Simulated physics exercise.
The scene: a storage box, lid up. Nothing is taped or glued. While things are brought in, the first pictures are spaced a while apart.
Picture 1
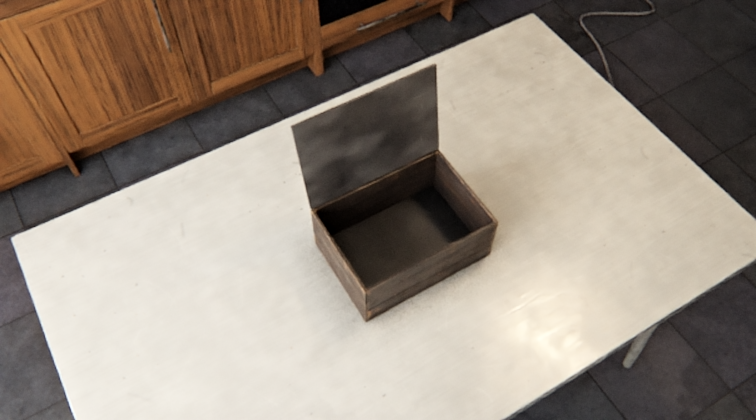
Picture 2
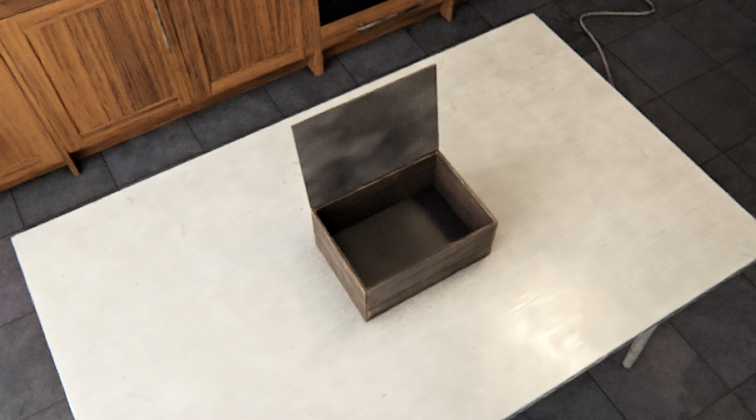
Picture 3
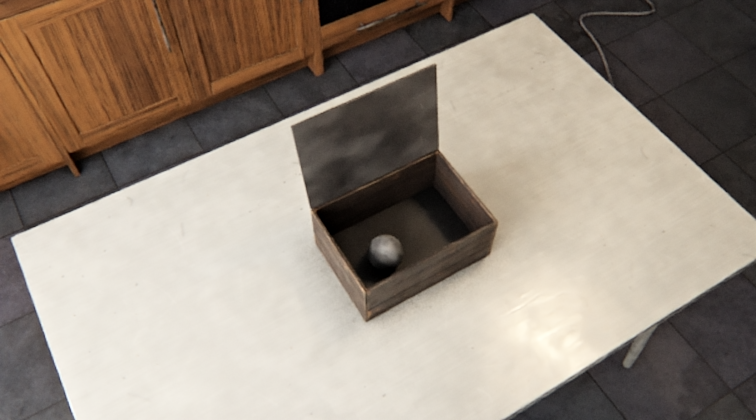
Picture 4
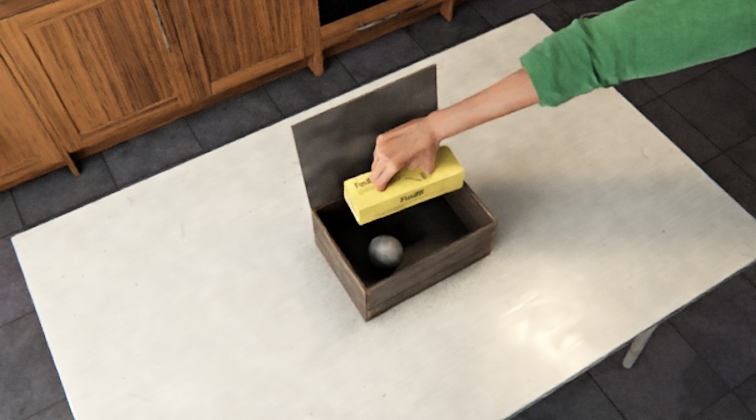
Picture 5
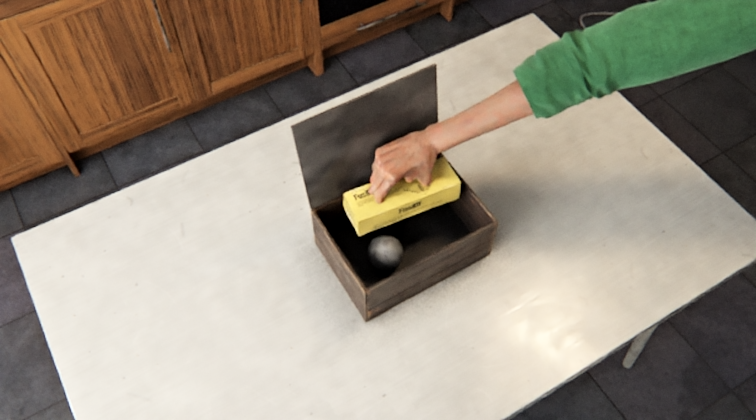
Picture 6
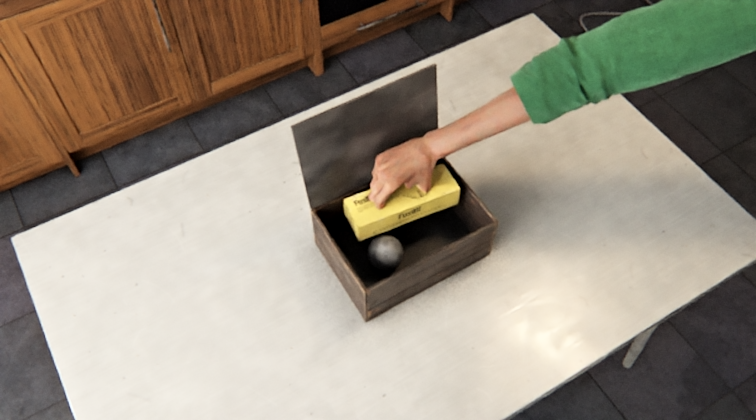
At the start, an open, empty wooden box with its lid raised sits on a pale table. A grey ball then appears inside the box, near the front. Next, a hand in a green sleeve holds a yellow carton over the back of the box and lowers it slightly behind the ball.
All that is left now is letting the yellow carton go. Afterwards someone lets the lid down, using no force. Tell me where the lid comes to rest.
Down on the rim.
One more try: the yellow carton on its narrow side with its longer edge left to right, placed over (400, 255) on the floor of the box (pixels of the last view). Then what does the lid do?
Result: Lid shut.
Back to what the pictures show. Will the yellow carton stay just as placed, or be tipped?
Observation: The yellow carton keeps the set orientation.
Then, 0.40 s later than the last frame, yellow carton moved a little near (398, 225); grey ball moved about its own width.
Then, 1.50 s later than the last frame, lid 66° above the rim; yellow carton moved a little near (398, 225); grey ball moved about its own width.
Then, 2.10 s later than the last frame, lid 19° above the rim; yellow carton moved a little near (398, 225); grey ball moved about its own width.
When it is over, lid shut; moved from the start, yellow carton and grey ball. End places, in pixels of the last picture, yellow carton near (398, 225).
